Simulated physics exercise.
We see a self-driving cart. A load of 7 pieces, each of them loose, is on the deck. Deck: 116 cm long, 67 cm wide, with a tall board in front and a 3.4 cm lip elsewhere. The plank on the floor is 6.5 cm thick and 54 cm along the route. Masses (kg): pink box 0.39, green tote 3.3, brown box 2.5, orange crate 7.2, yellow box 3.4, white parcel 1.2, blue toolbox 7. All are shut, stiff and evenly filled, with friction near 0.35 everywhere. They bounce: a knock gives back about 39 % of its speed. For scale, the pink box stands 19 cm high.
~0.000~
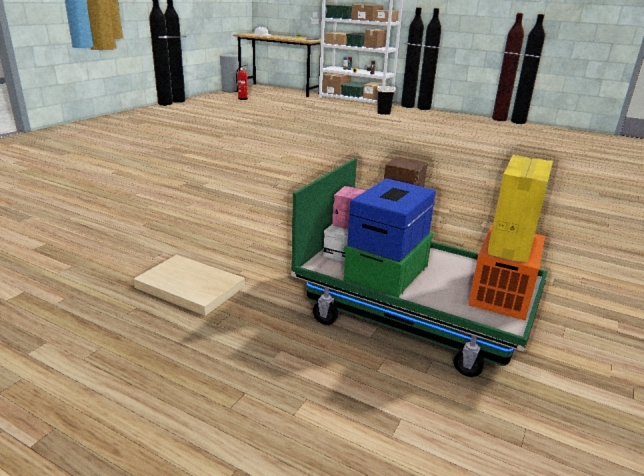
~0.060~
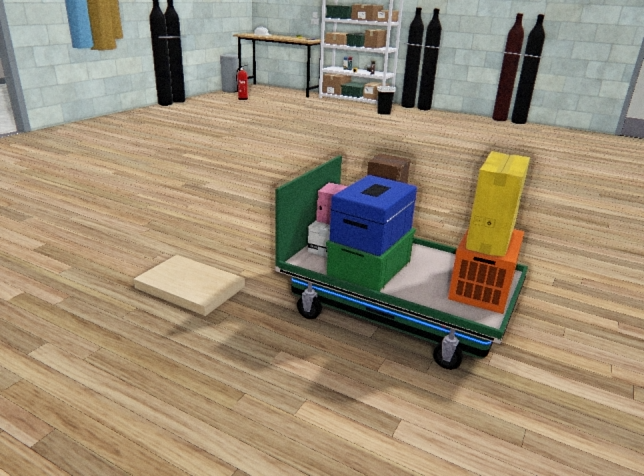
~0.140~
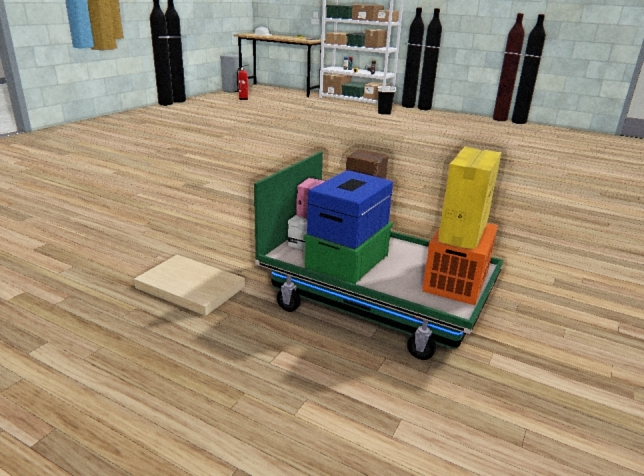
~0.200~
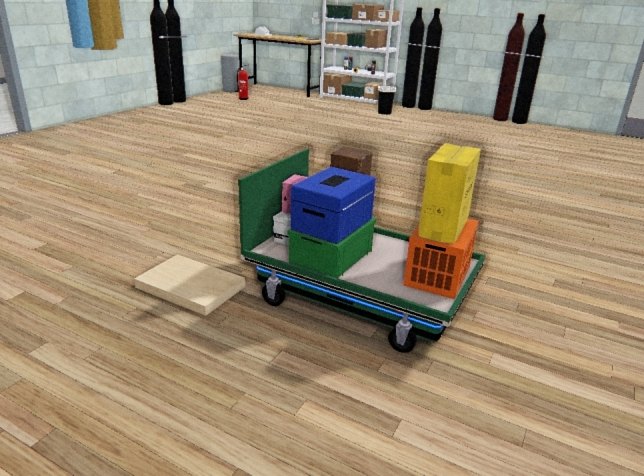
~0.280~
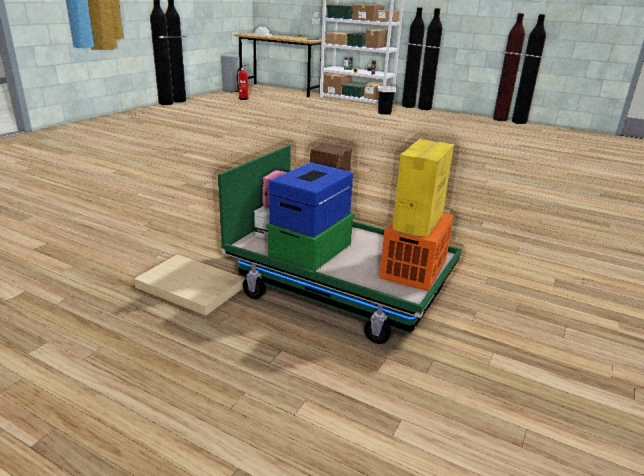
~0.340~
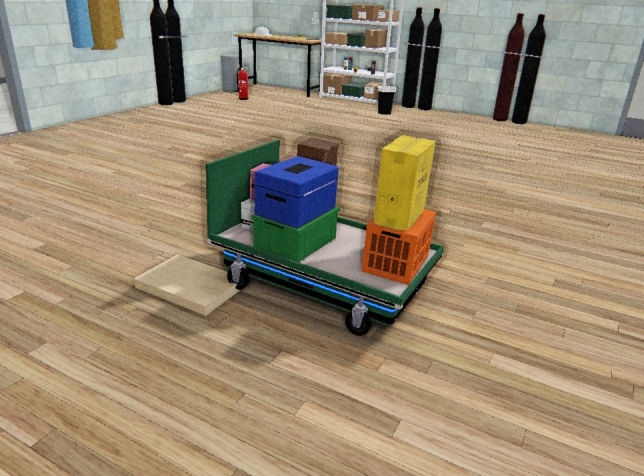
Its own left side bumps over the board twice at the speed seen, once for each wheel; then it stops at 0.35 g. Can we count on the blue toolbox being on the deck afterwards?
The blue toolbox is still aboard.
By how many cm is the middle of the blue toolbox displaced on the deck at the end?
About 22 cm.
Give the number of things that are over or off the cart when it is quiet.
That comes to 4.
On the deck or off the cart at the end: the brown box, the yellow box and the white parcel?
The brown box finishes off the cart; the yellow box finishes off the cart; the white parcel ends on the deck.
After 0.74 s, cart has run 126 cm; brown box now off the cart; blue toolbox slid 20 cm near (234, 171); pink box leaning 34°.
After 1.14 s, cart has run 194 cm; pink box now off the cart; blue toolbox leaning 27° near (153, 156); yellow box leaning 50°.
After 1.64 s, cart has run 255 cm; yellow box now off the cart; blue toolbox leaning 46° near (89, 150); orange crate leaning 7°.
By the end (2.2 s), off the cart, pink box, brown box and yellow box; tipped over on the deck, blue toolbox; not toppled but over 10 cm from the start, white parcel; the other 2 in place, give or take 10 cm. Seen from the same camera at the end, blue toolbox near (87, 149).
